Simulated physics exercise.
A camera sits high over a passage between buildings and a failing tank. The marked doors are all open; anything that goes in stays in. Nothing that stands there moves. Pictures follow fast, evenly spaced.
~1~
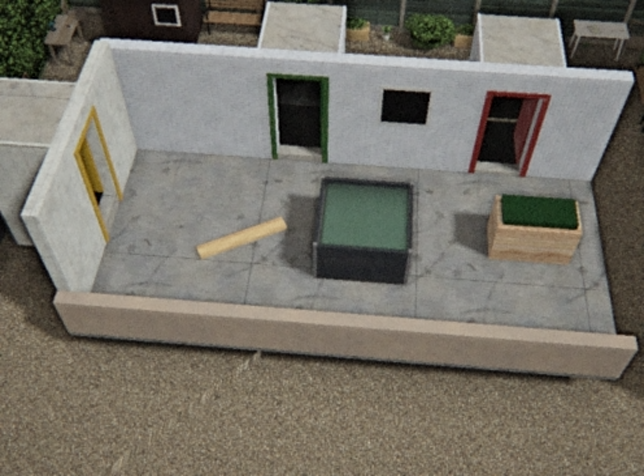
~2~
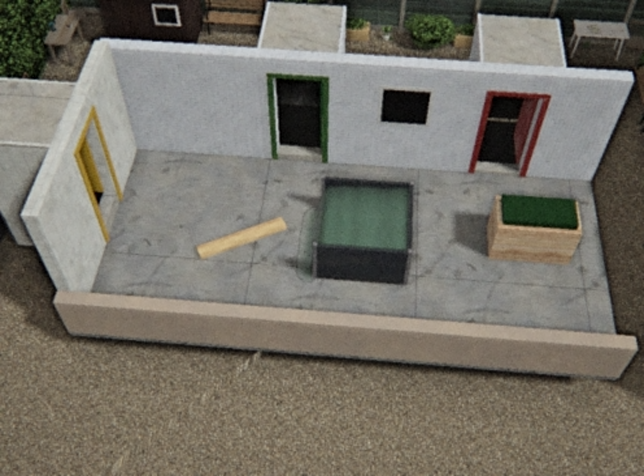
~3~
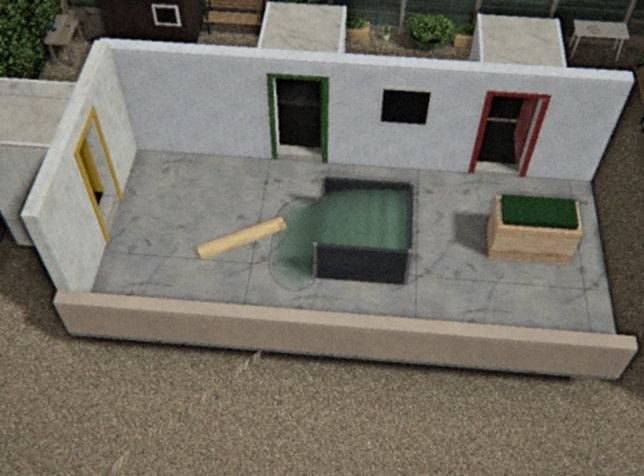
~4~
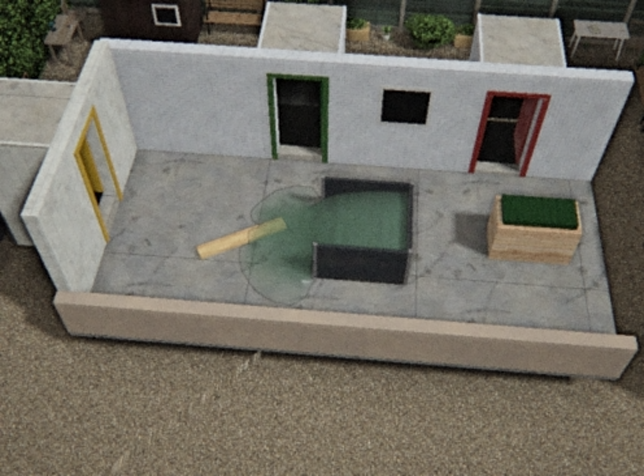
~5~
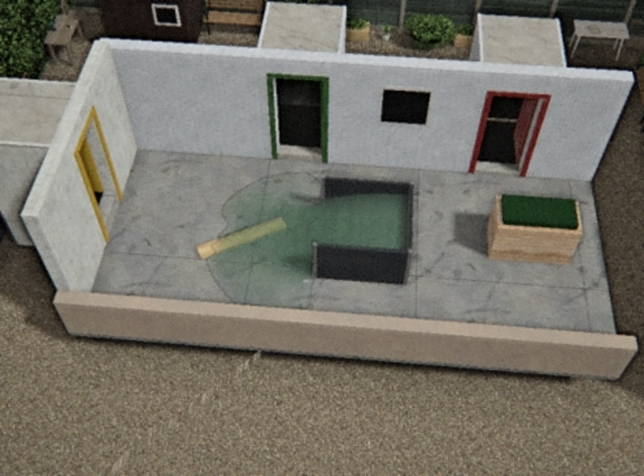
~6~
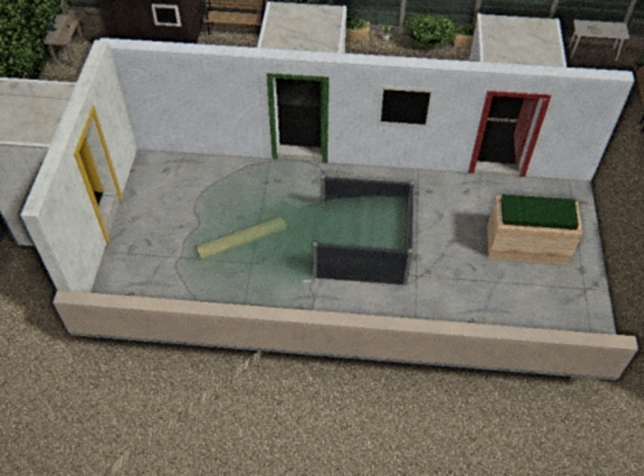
Green water pouring from the open left side of a dark tank, spreading leftward across a grey floor and around a wooden plank.
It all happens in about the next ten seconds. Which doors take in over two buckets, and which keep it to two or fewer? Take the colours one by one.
The yellow door keeps it to two or fewer; the green door keeps it to two or fewer; the red door keeps it to two or fewer.
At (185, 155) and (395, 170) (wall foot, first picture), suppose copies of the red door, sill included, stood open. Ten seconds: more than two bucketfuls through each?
The first door ends up above and the second ends up below.
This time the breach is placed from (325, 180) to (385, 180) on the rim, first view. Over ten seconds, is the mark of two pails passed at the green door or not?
My reading: Green floods.
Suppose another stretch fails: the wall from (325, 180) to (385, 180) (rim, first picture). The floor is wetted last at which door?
The door marked yellow is last.
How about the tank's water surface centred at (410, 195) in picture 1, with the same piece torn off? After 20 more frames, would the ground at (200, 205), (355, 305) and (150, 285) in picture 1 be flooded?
First spot gets drenched, second spot stays unwetted, third spot gets drenched.
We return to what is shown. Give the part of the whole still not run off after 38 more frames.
I'd say roughly 100 percent.
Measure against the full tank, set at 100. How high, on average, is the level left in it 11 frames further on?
About 20 %.
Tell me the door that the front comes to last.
Looking at the pictures, the answer is the red one.
A moment on, water covers 45 % of the floor; the yellow door wet at the sill, nothing in, the green door wet at the sill, nothing in, the red door not reached.
Next, water covers 45 % of the floor; the yellow door wet at the sill, nothing in, the green door wet at the sill, nothing in, the red door not reached.
Then, water covers 45 % of the floor; the yellow door wet at the sill, nothing in, the green door wet at the sill, nothing in, the red door not reached.
Later, water covers 70 % of the floor; the yellow door wet at the sill, nothing in, the green door under two buckets in, the red door wet at the sill, nothing in.
In the end, water covers 90 % of the floor; the yellow door wet at the sill, nothing in, the green door under two buckets in, the red door wet at the sill, nothing in.
